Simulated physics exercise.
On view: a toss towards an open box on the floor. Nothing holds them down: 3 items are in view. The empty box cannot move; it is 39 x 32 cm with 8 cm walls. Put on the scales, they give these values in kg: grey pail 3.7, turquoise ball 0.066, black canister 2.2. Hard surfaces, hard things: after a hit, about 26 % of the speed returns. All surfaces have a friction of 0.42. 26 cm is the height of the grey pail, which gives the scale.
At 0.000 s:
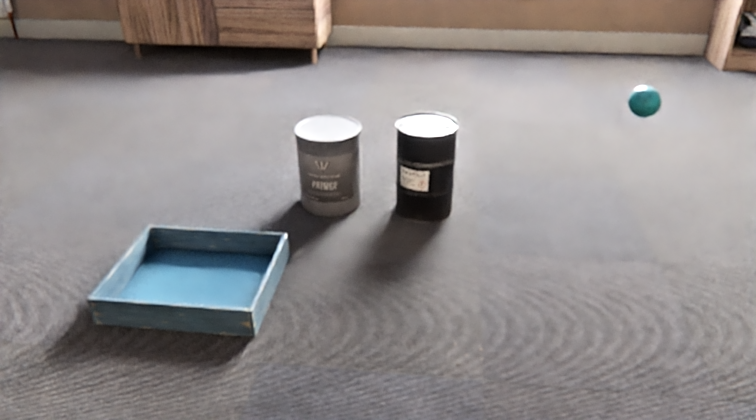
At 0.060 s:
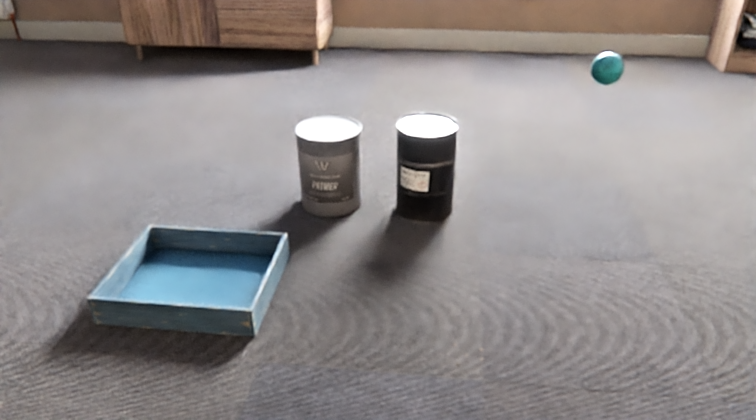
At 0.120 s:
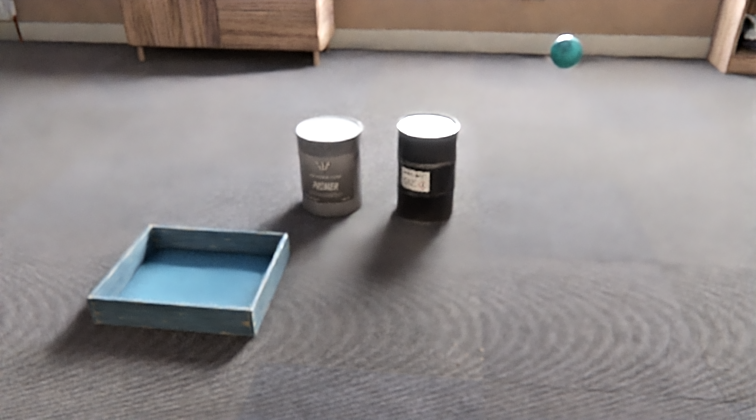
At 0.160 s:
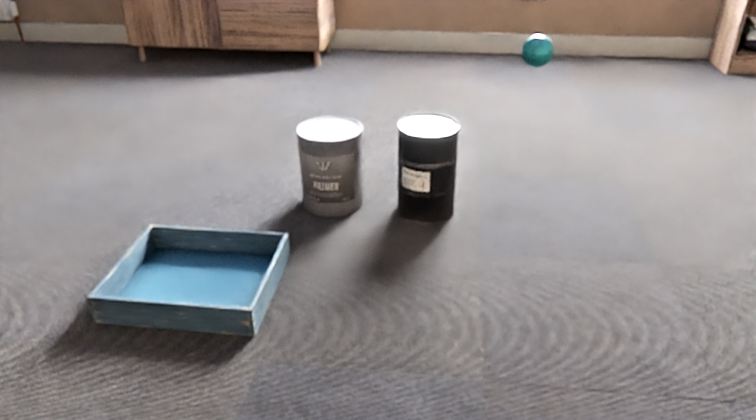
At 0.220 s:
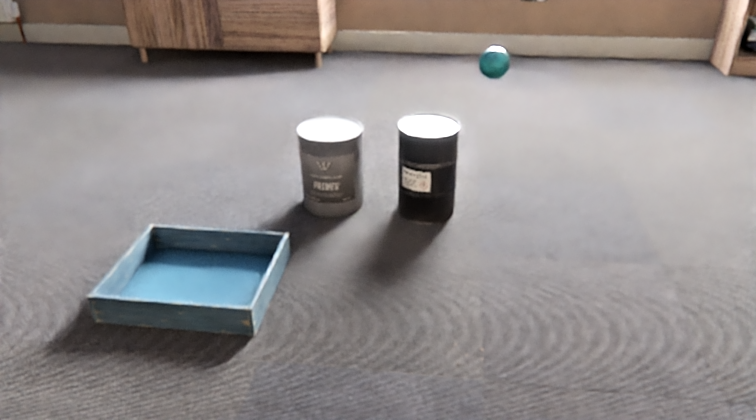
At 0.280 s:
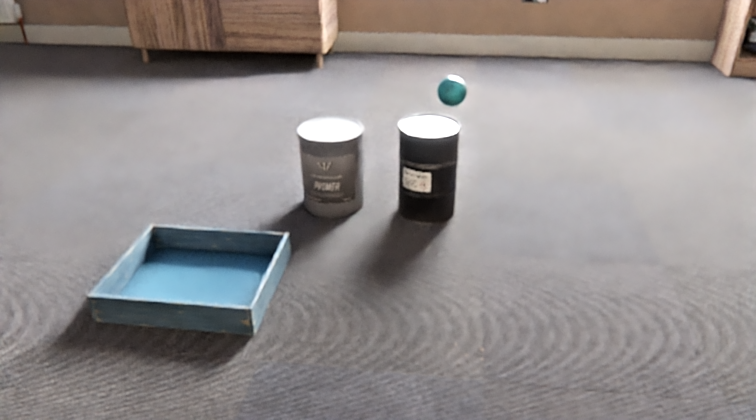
A turquoise ball arcs leftward through the air, rising then dropping toward a black canister.
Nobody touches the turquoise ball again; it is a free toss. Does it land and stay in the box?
No.
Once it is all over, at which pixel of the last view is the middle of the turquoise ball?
Close to (323, 271).
By 0.38 s, 50 cm from the box's middle; turquoise ball near (388, 167).
By 0.48 s, ball outside, 36 cm from the box's middle; turquoise ball near (335, 263).
By 0.58 s, ball outside, 26 cm from the box's middle; turquoise ball near (297, 262).
By 0.88 s, ball outside, 29 cm from the box's middle; turquoise ball near (309, 271).
When it is over (2.2 s), ball outside, 33 cm from the box's middle; the bystanders within 10 cm of the start. End places, in pixels of the last picture, turquoise ball near (323, 271).
